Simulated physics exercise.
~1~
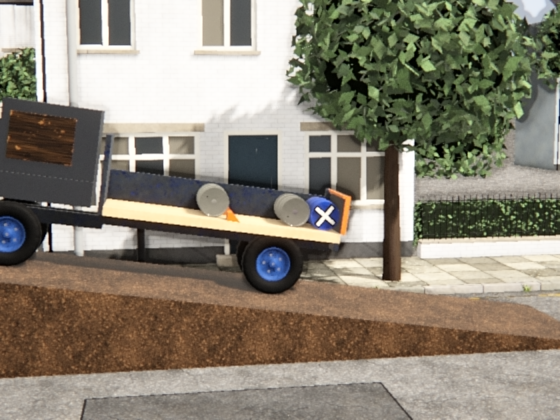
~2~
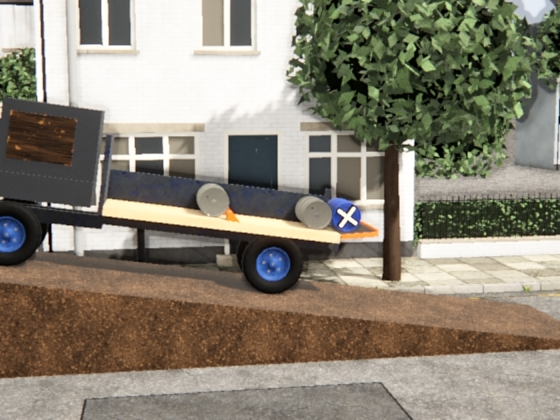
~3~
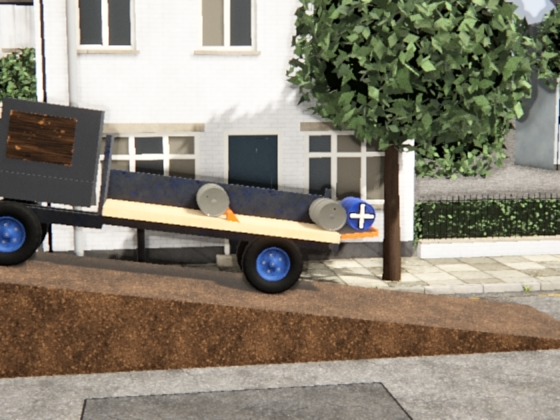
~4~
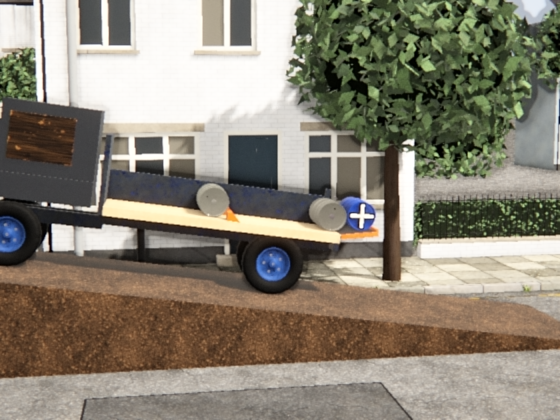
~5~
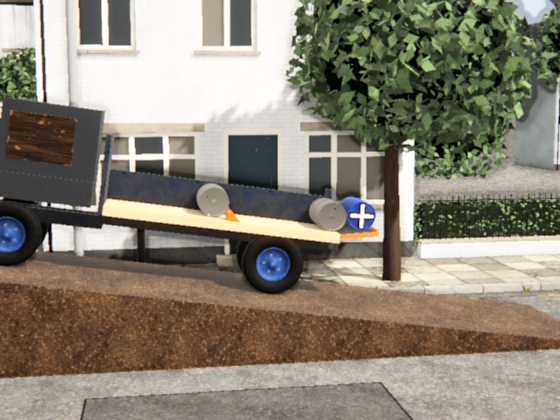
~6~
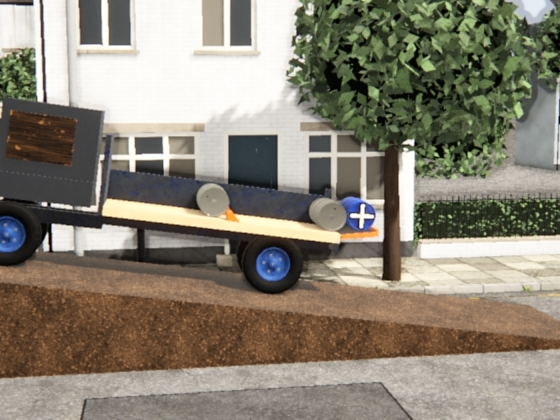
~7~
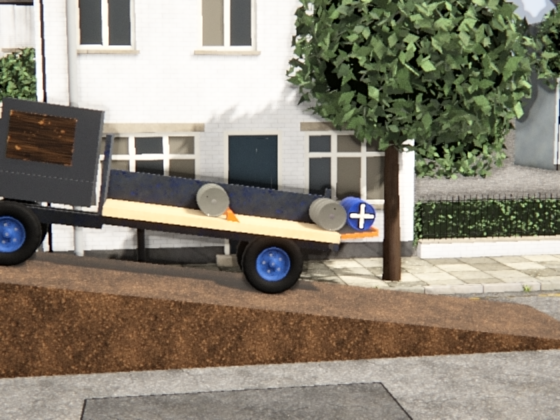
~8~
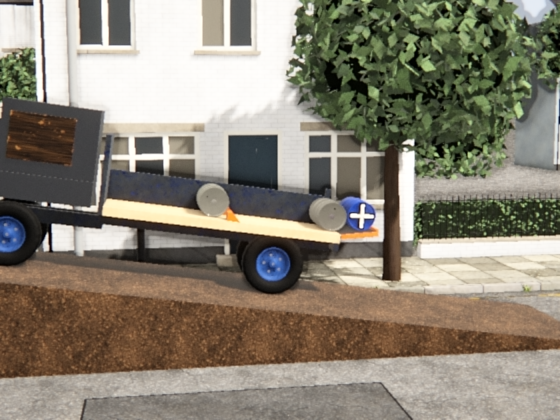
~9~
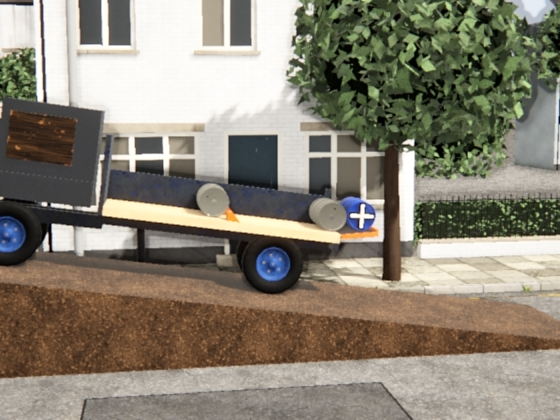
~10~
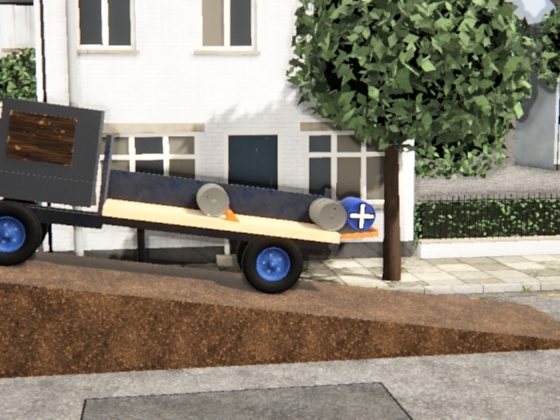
A truck's orange tailgate drops, and the blue keg rolls right onto it and stops.
